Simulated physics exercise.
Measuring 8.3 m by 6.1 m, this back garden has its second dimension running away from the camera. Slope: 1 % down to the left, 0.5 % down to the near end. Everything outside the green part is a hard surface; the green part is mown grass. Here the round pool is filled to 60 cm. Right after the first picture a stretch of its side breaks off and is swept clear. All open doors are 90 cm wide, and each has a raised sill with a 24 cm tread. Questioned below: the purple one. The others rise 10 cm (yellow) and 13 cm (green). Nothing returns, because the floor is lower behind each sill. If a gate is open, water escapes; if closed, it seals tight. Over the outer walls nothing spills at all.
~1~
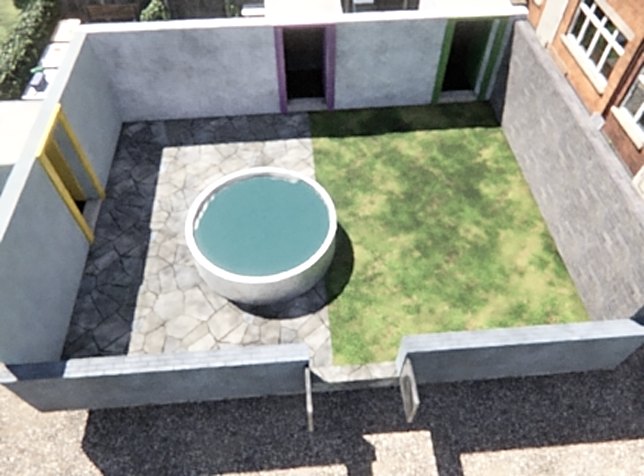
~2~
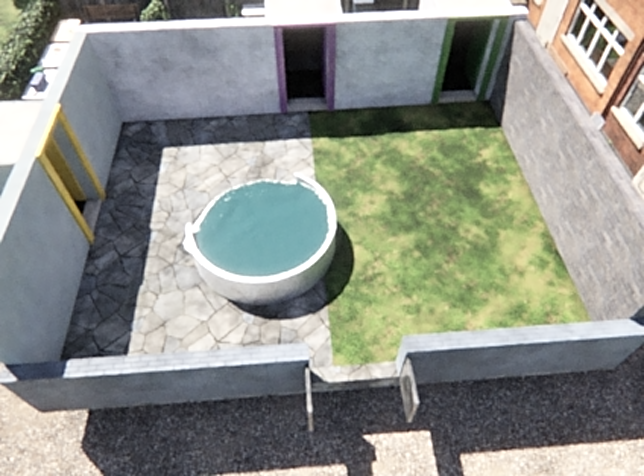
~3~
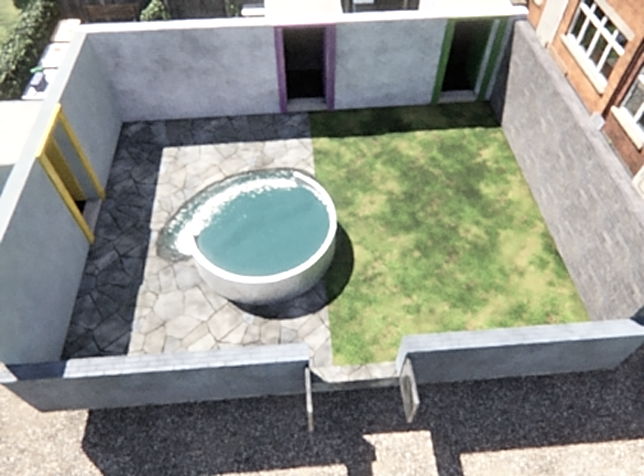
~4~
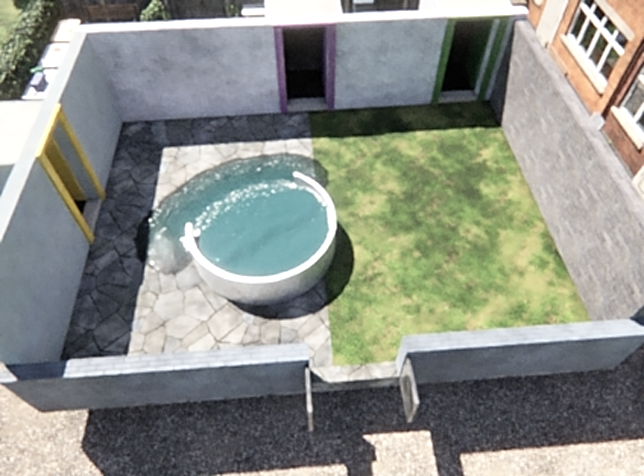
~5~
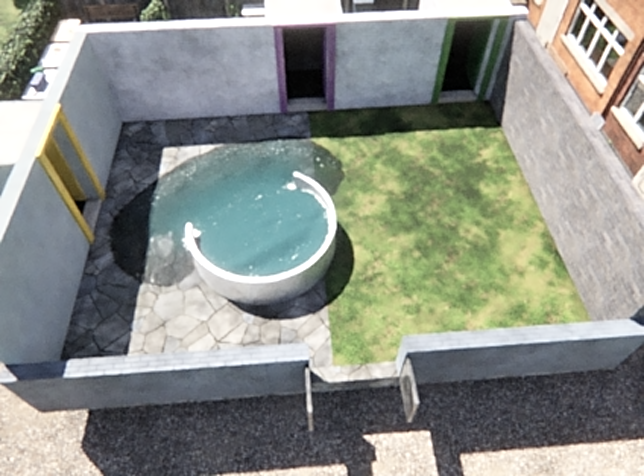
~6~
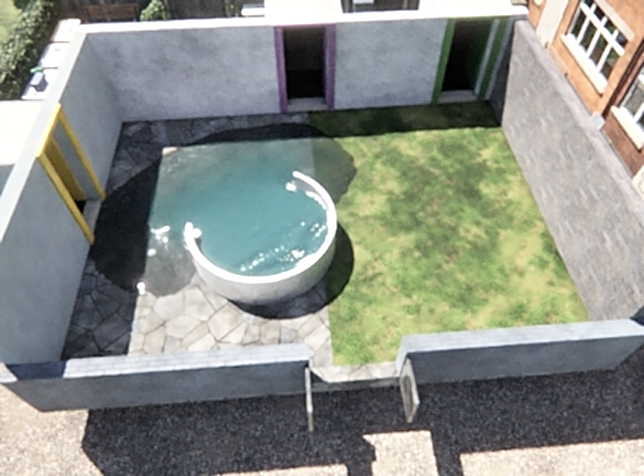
A walled back garden, seen from high above its front wall by a still camera, has grey paving on the left and green grass on the right. A round white pool of teal water stands on the paving, with a yellow-trimmed doorway at left and purple and green ones behind. The pool's far-left side breaks away, and water pours out with white foam, spreading across the paving and onto the grass edge.
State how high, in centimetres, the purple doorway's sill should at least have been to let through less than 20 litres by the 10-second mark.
At least some 11.5 cm.
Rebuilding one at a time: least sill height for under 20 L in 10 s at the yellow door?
The yellow one would have to be about 17 cm high.
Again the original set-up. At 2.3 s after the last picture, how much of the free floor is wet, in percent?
Roughly 40 percent.
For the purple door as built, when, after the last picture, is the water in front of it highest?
Some 1.0 s, more or less.
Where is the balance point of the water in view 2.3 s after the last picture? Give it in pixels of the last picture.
The water's centre is at about (208, 175).
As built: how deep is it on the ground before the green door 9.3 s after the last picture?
A ruler would read roughly 3.5 cm.
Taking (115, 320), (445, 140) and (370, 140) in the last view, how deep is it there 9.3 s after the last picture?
Going through the spots in order gives 9, 4 and 4 centimetres.
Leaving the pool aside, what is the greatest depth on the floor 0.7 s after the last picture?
About 23 cm.
Then, 0.7 s after the last picture water covers 30 % of the floor, deepest (23 cm) near (105, 191); 16 cm at the purple door, 0 litres in over its 17 cm sill.
Then, 2.3 s after the last picture water covers 40 % of the floor, deepest (34 cm) near (122, 126); 12 cm at the purple door, 1 litre in over its 17 cm sill.
Then, 9.3 s after the last picture water covers 90 % of the floor, deepest (10 cm) near (53, 388); 4 cm at the purple door, 1 litre in over its 17 cm sill.
At the purple door as built, the water peaked near 17 cm, 0.9 s after the last picture.
With a sill of 9.5 cm, 35 litres would have come in within the 10 s; with 13 cm, 11 litres. So under 20 litres takes about 11.5 cm.
